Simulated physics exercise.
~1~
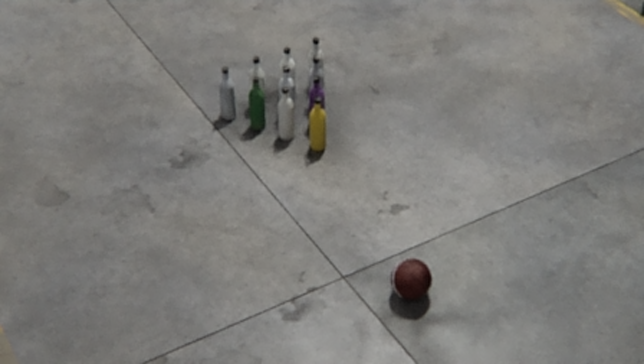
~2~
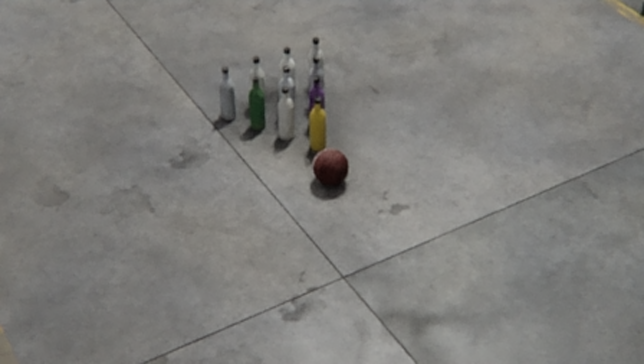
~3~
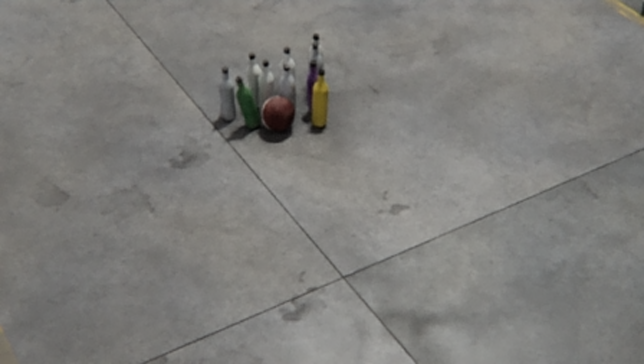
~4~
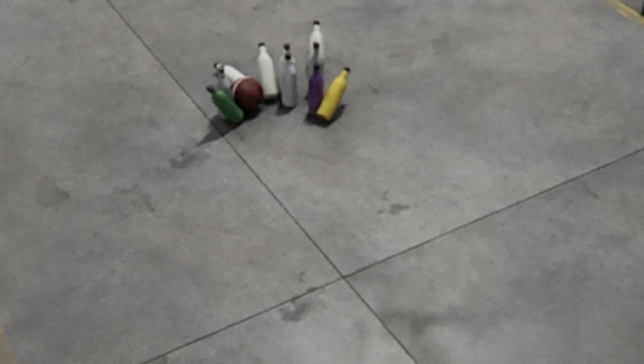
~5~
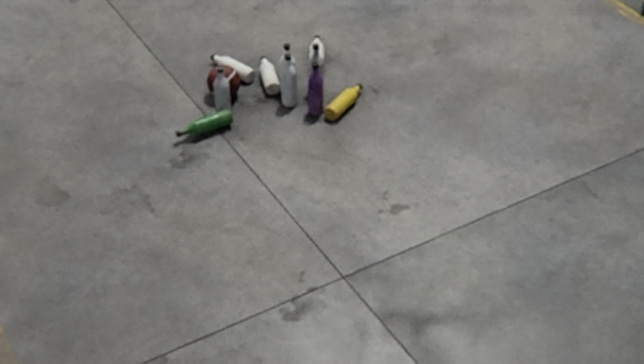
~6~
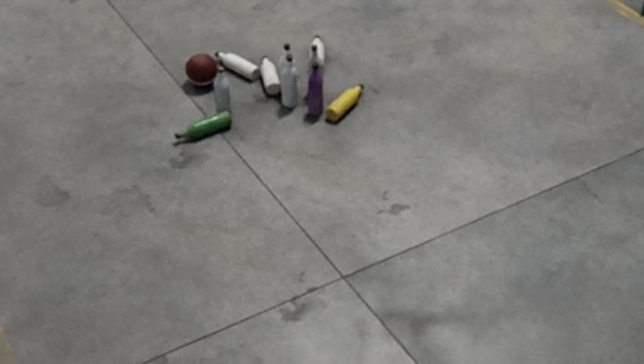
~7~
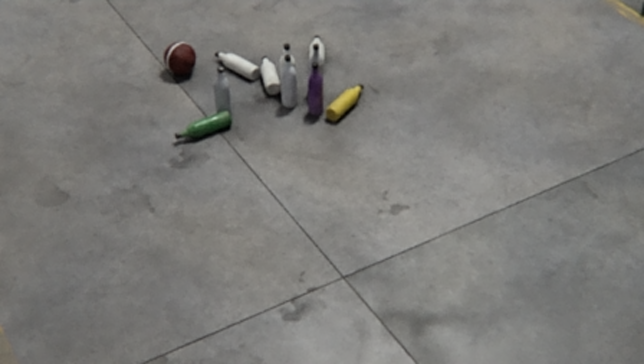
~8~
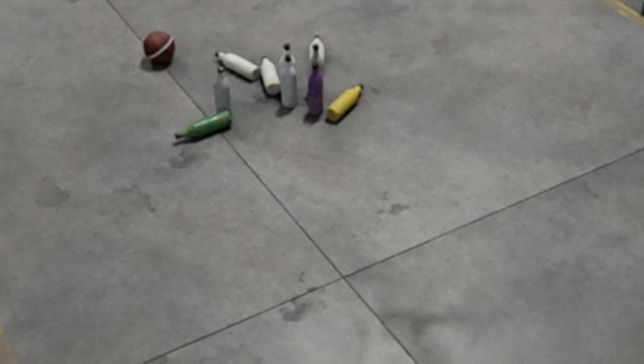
On a grey concrete floor crossed by dark seams, seen from above at an angle, a wedge of capped bottles stands left of centre, mostly white and grey, with green, yellow and purple ones among them. A dark red ball rolls from the lower right up and left toward them. It strikes near the yellow bottle, pushes into the group and tips yellow, green and some pale bottles. The ball passes out the left side and rolls on toward the upper left. Yellow, green and several white bottles lie flat, while purple and a few pale ones stand.
